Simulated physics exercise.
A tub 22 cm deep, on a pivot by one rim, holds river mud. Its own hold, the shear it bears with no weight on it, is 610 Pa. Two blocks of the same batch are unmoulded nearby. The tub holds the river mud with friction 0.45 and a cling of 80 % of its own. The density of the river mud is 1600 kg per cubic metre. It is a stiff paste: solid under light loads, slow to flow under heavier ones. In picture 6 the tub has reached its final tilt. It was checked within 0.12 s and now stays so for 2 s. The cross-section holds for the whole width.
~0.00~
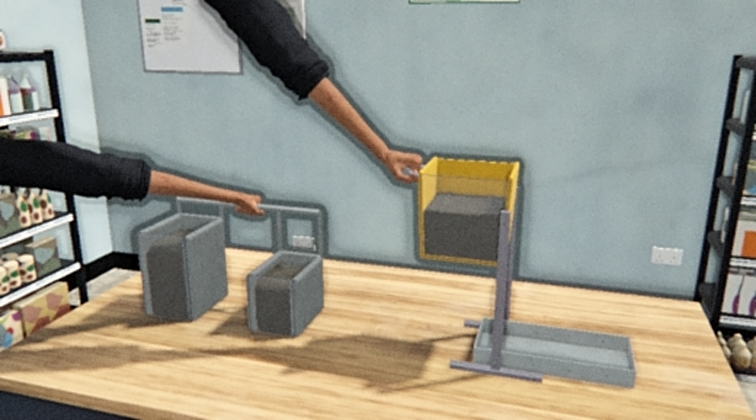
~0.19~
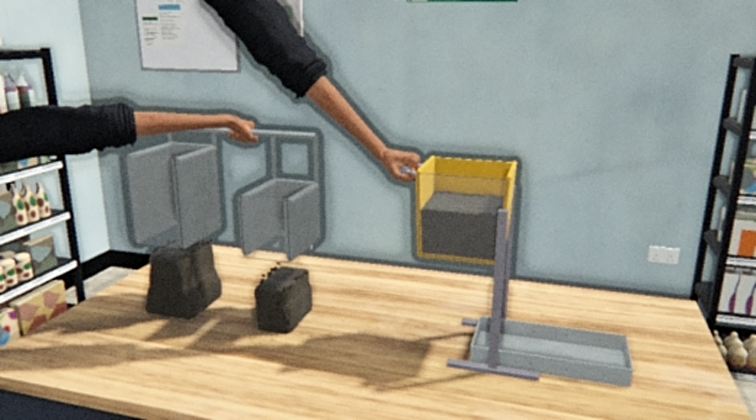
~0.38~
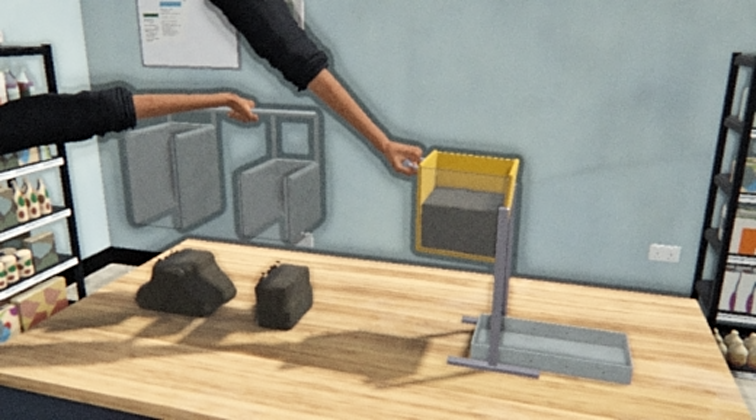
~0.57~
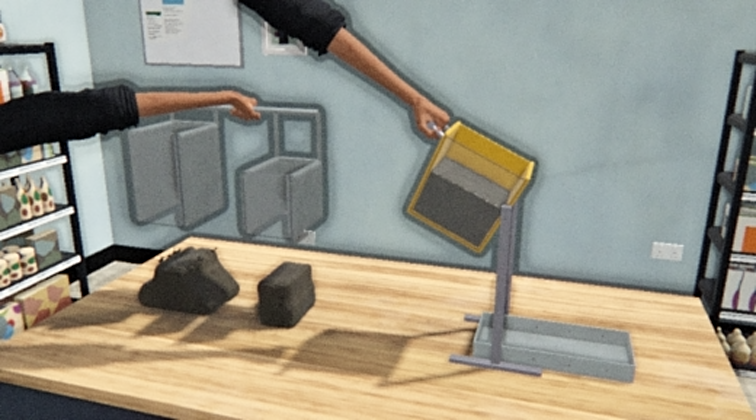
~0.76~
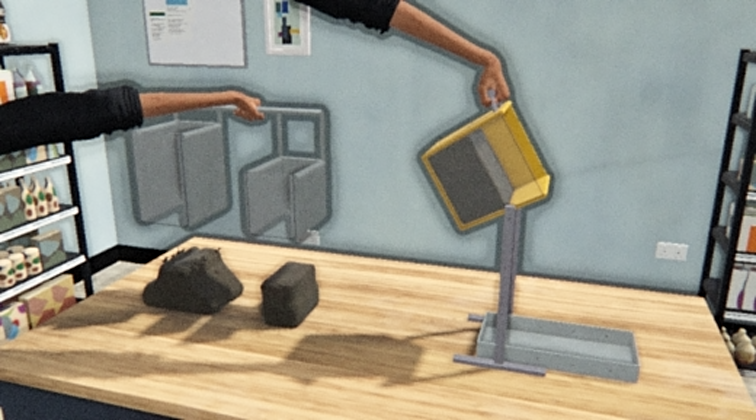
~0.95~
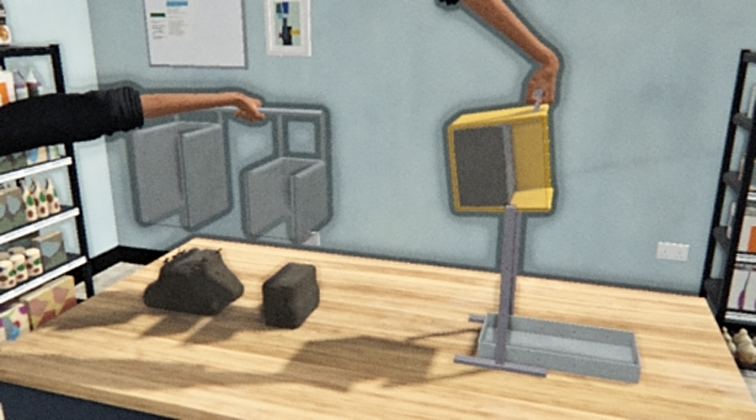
To begin with, one hand holds a yellow-edged tub of dark mud on a stand while another grips two grey moulds on the table. The moulds lift away, and the left block slumps into a lump while the smaller one keeps its shape. Then the tub is tilted steeply onto its side.
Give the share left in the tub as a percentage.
The share left in the tub is near 100 %.
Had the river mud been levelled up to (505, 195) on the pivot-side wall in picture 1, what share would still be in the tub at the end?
It would be near 75 %.
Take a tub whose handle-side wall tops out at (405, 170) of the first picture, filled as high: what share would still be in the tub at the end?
Then about 95 %.
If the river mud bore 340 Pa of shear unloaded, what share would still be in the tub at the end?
Then about 75 %.
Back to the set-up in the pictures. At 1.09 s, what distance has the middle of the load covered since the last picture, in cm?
About 1 cm.
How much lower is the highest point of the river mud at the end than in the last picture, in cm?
Roughly 4 cm.
After 1.09 s, the tub is at 82 degrees and holds 100 %.
After 1.26 s, the tub is at 82 degrees and holds 100 %.
After 1.43 s, the tub is at 82 degrees and holds 100 %.
After 1.60 s, the tub is at 82 degrees and holds 100 %.
After 2.95 s, the tub is at 82 degrees and holds 100 %.
